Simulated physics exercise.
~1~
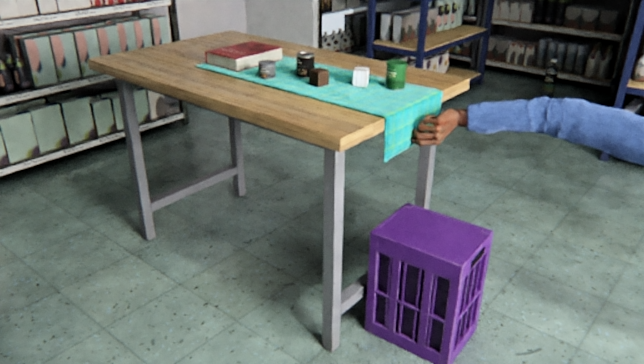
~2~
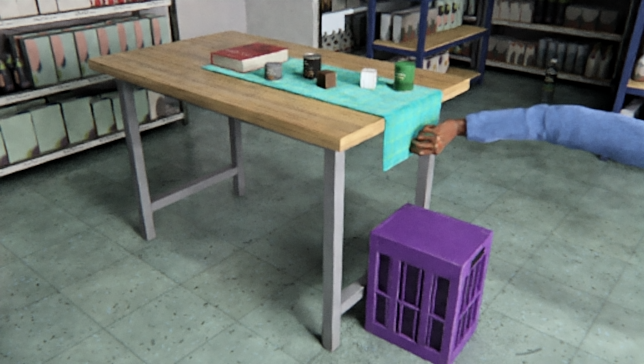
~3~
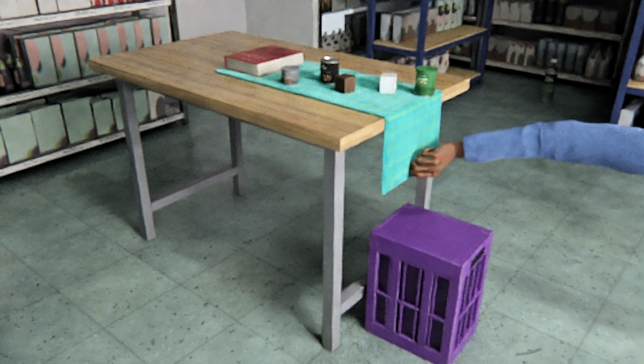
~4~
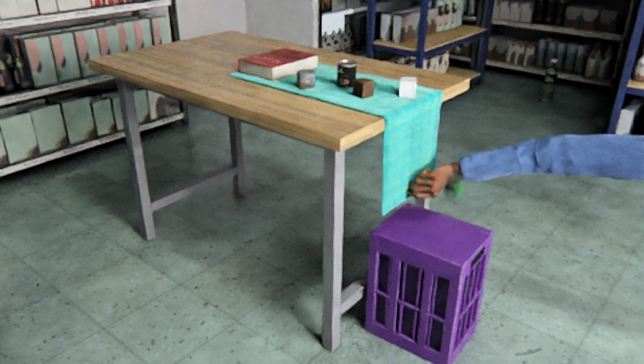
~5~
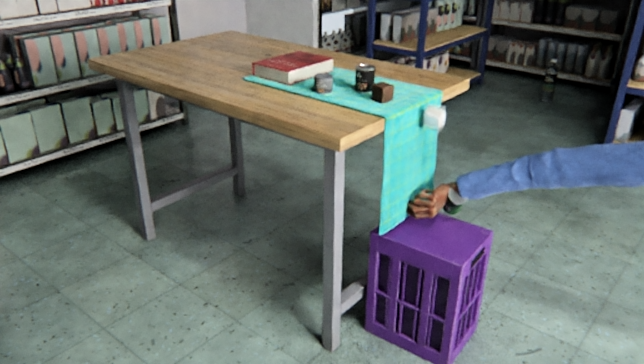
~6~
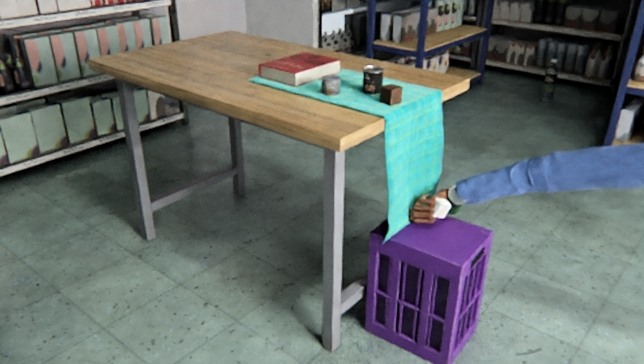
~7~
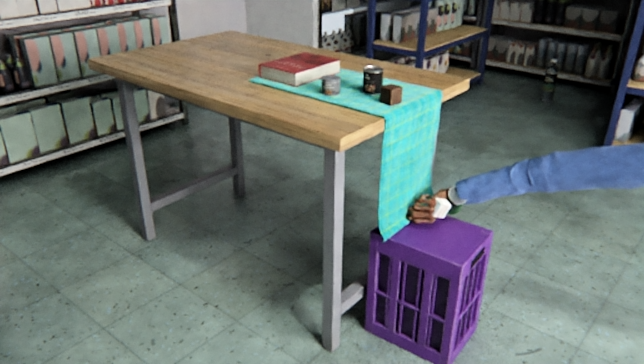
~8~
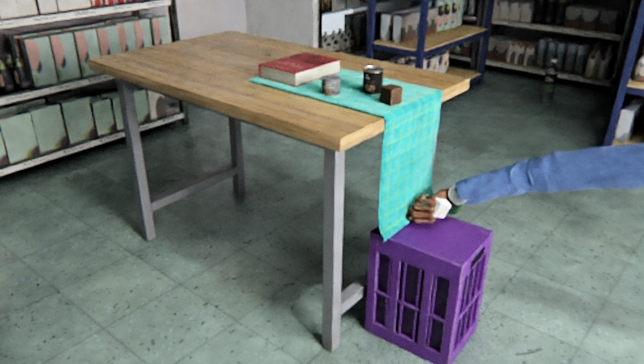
The clip shows a hand pulling a turquoise scarf down over a table's edge toward a purple crate, carrying a book and small items along; a green can, then a white cube, go over the edge, and the hand stops with the hem at the crate, the rest still on top.
